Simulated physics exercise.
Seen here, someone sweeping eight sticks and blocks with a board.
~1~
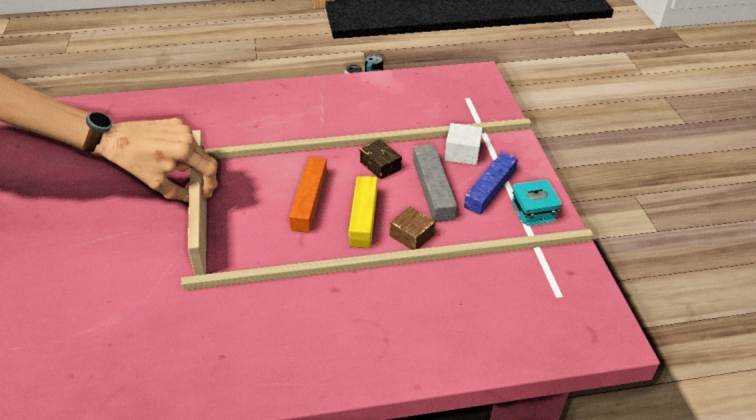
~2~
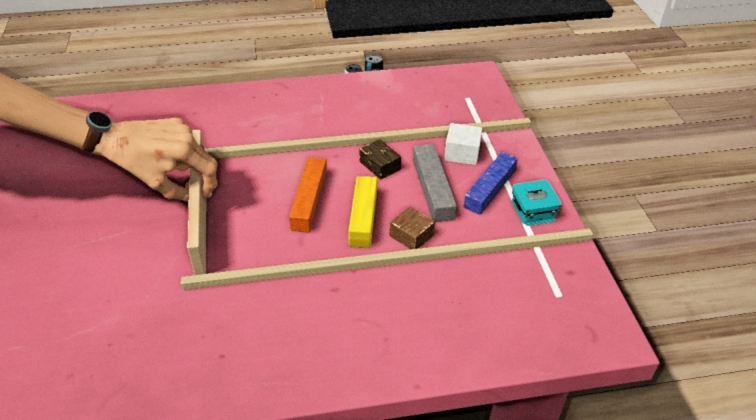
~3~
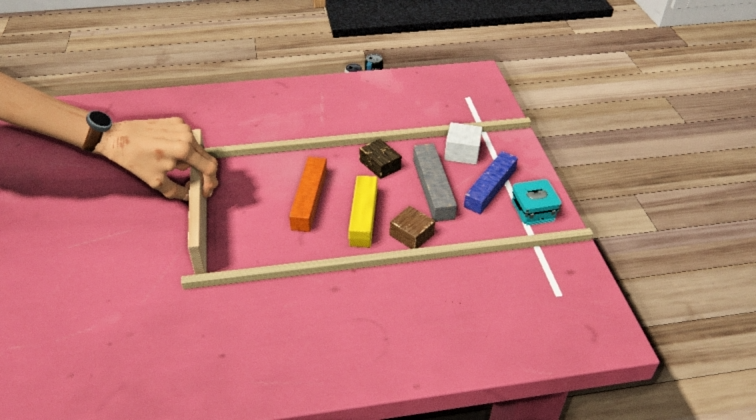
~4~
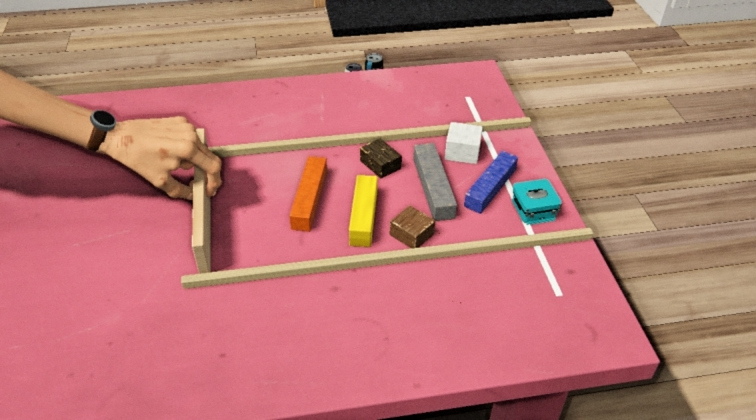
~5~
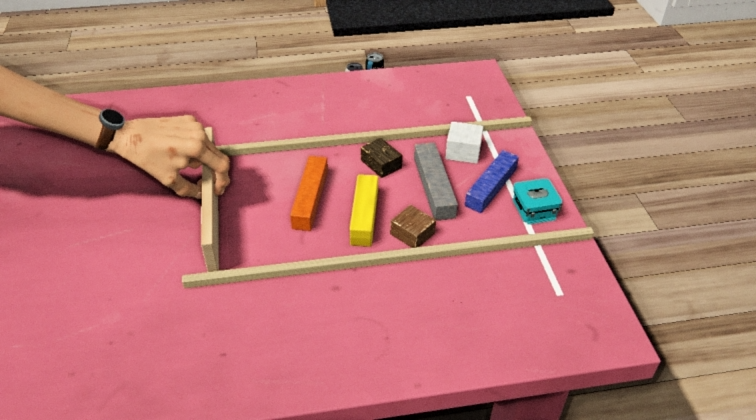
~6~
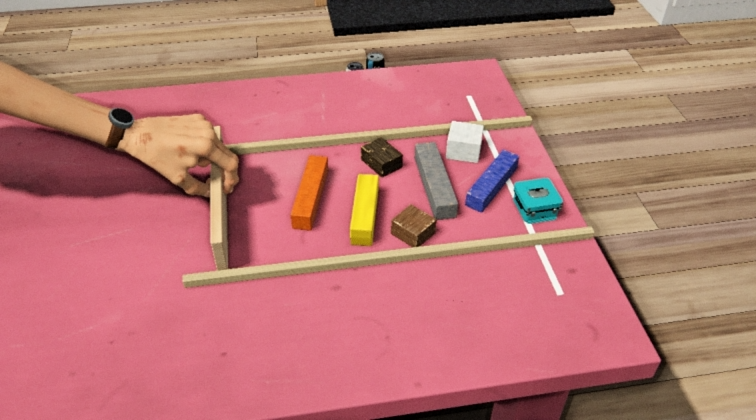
A pink tabletop above a wood-plank floor is seen from above at an angle by a still camera. Between two pale wooden rails lie an orange bar, a yellow bar, dark and brown blocks, a grey bar, a white block, a blue bar and a turquoise case near a white line at right. At left, a hand wearing a watch holds a board upright, then slides it slightly rightward, while the objects stay put.
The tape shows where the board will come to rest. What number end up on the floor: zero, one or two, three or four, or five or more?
Outcome: The number that fall off is three or four.
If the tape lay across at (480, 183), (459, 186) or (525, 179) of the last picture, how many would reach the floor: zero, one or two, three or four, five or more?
Taking them in turn, either one or two; none at all; 5 or more.
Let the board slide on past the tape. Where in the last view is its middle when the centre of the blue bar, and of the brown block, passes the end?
Near (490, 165) and (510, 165).
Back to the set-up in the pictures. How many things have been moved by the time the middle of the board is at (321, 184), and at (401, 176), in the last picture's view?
At the one place 1, at the other 7.
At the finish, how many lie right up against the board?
That makes 1.
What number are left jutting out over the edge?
It comes to 2.
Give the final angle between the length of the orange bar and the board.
About 0°.
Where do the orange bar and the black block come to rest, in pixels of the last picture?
The orange bar stops around (516, 169); the black block around (525, 142).
Early on, none off yet; turquoise case at rest near (536, 201); blue bar at rest near (493, 180); white block at rest near (465, 142).
A while later, none off yet; turquoise case at rest near (536, 201); blue bar moving near (499, 178); white block moving near (468, 141).
Further along, none off yet; turquoise case travelled about its own width near (580, 204); blue bar travelled about its own width near (544, 173); white block travelled well along near (528, 131).
Finally, the number that fall off is three or four; lost, white block, blue bar and turquoise case.
